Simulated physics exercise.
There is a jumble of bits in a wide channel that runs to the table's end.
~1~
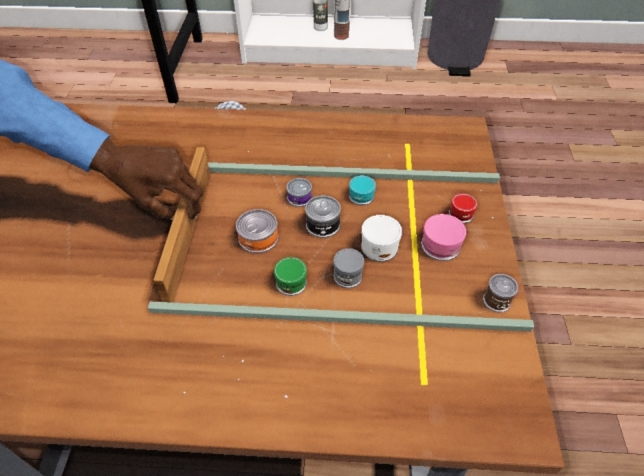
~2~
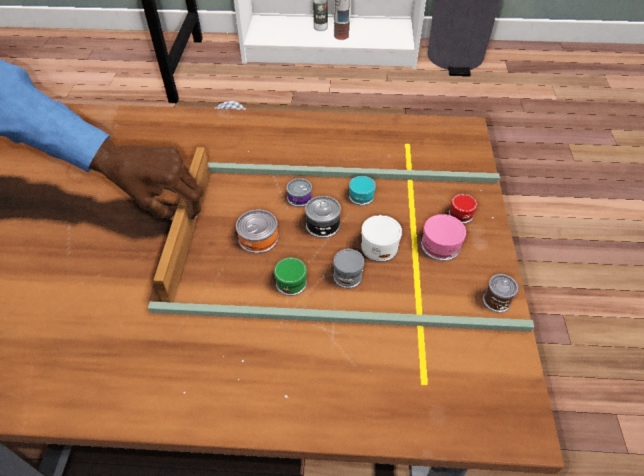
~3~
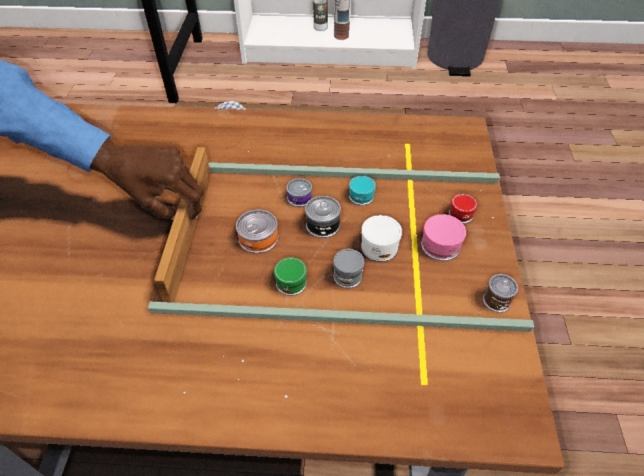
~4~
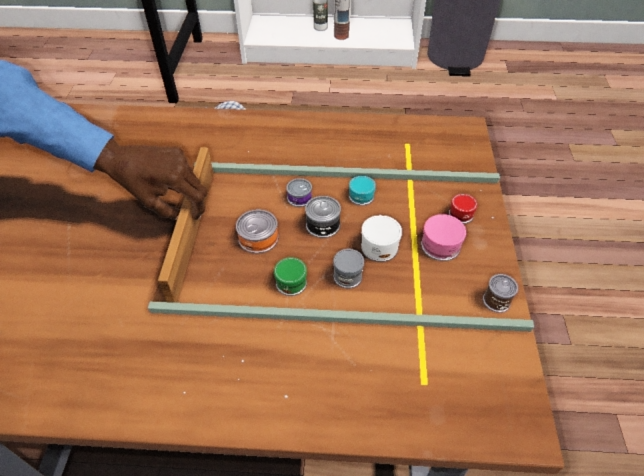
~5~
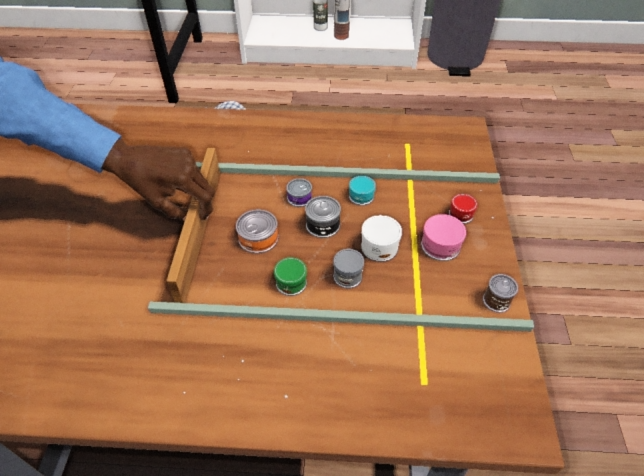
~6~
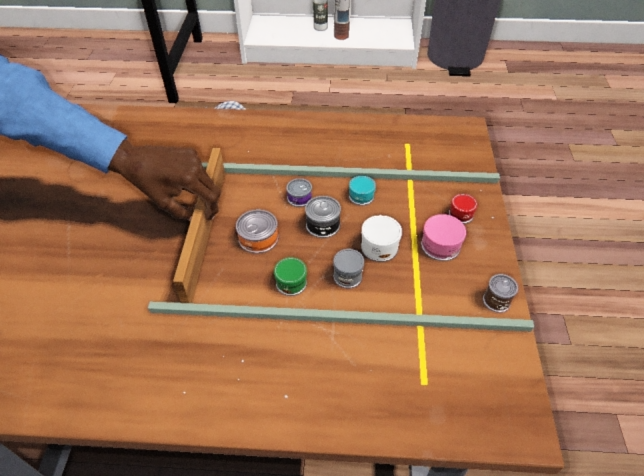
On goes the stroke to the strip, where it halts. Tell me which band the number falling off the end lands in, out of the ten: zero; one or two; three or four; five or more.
It lands in the zero band.
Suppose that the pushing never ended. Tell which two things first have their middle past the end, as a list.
That would be the pink tin and then the white pot.
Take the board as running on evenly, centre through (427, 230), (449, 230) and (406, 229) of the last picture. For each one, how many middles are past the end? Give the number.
Per position: 1 / 1 / 0.
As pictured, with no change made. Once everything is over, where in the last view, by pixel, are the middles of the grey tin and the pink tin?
The grey tin ends at (450, 267) and the pink tin at (513, 239).
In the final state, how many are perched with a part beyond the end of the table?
Expected count: 1.
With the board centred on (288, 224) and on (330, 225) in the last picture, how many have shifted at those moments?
First 4, after that 7.
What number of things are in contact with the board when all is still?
It adds up to 4.
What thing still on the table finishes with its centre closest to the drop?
It's the pink tin that ends nearest.
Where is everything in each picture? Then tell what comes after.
Brown tin (500, 293); red tin (463, 209); pink tin (443, 238); board (186, 219); tape (414, 242), in the first picture.
Red tin (463, 209); white pot (381, 239), in the second picture.
Pink tin (443, 238); board (186, 219), in the third picture.
Brown tin (500, 293); green tin (291, 277), in the fourth picture.
Red tin (463, 209); orange tin (258, 231), in the fifth picture.
Brown tin (500, 293); red tin (463, 209); pink tin (443, 238); board (203, 220); tape (414, 242), in the sixth picture.
Soon after, none off yet; brown tin at rest near (500, 293); red tin at rest near (463, 209); pink tin at rest near (443, 238).
At rest, the number that fall off is zero.
